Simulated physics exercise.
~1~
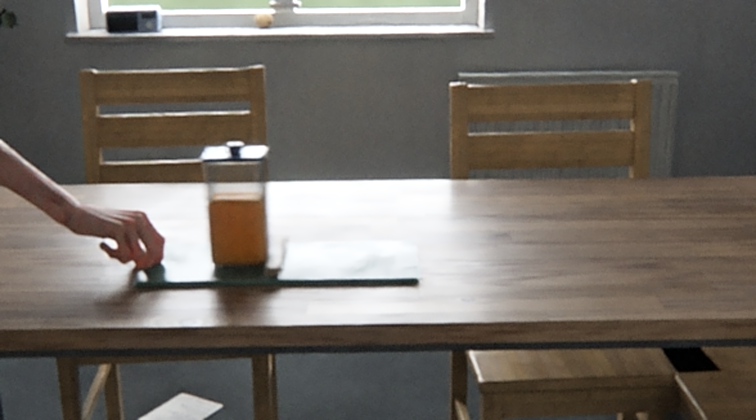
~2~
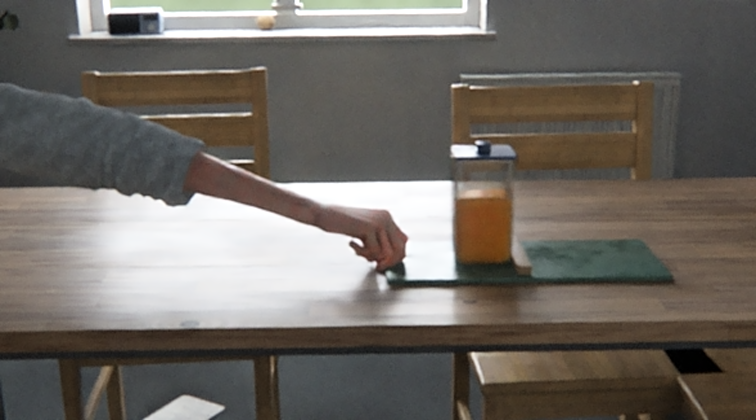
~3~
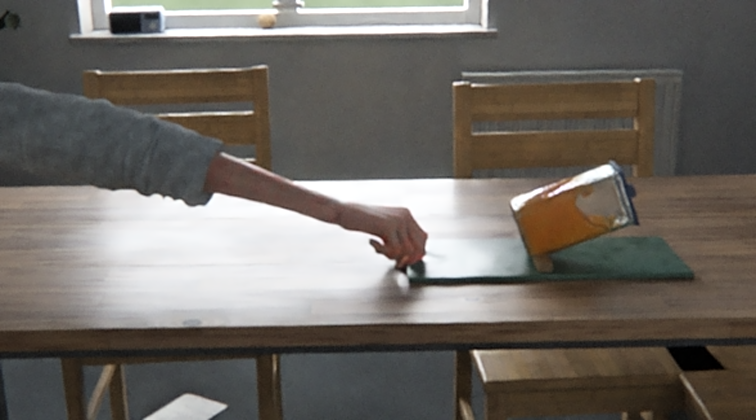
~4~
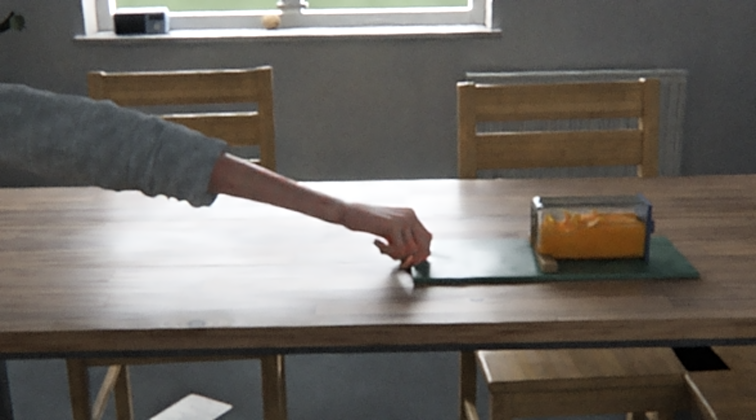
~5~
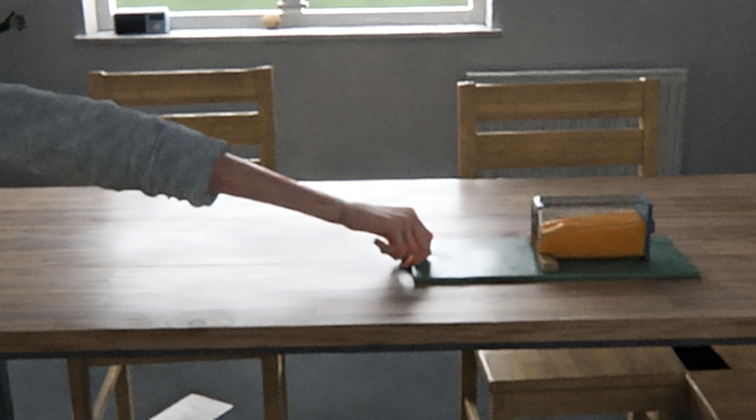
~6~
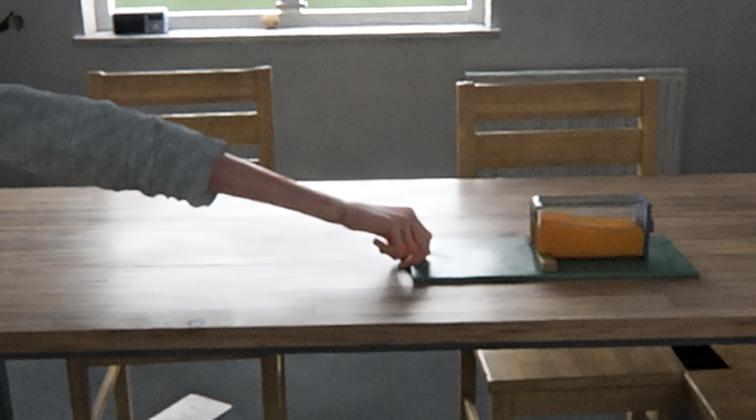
On a wooden table, a hand slides a green board right and the bottle topples onto its side.
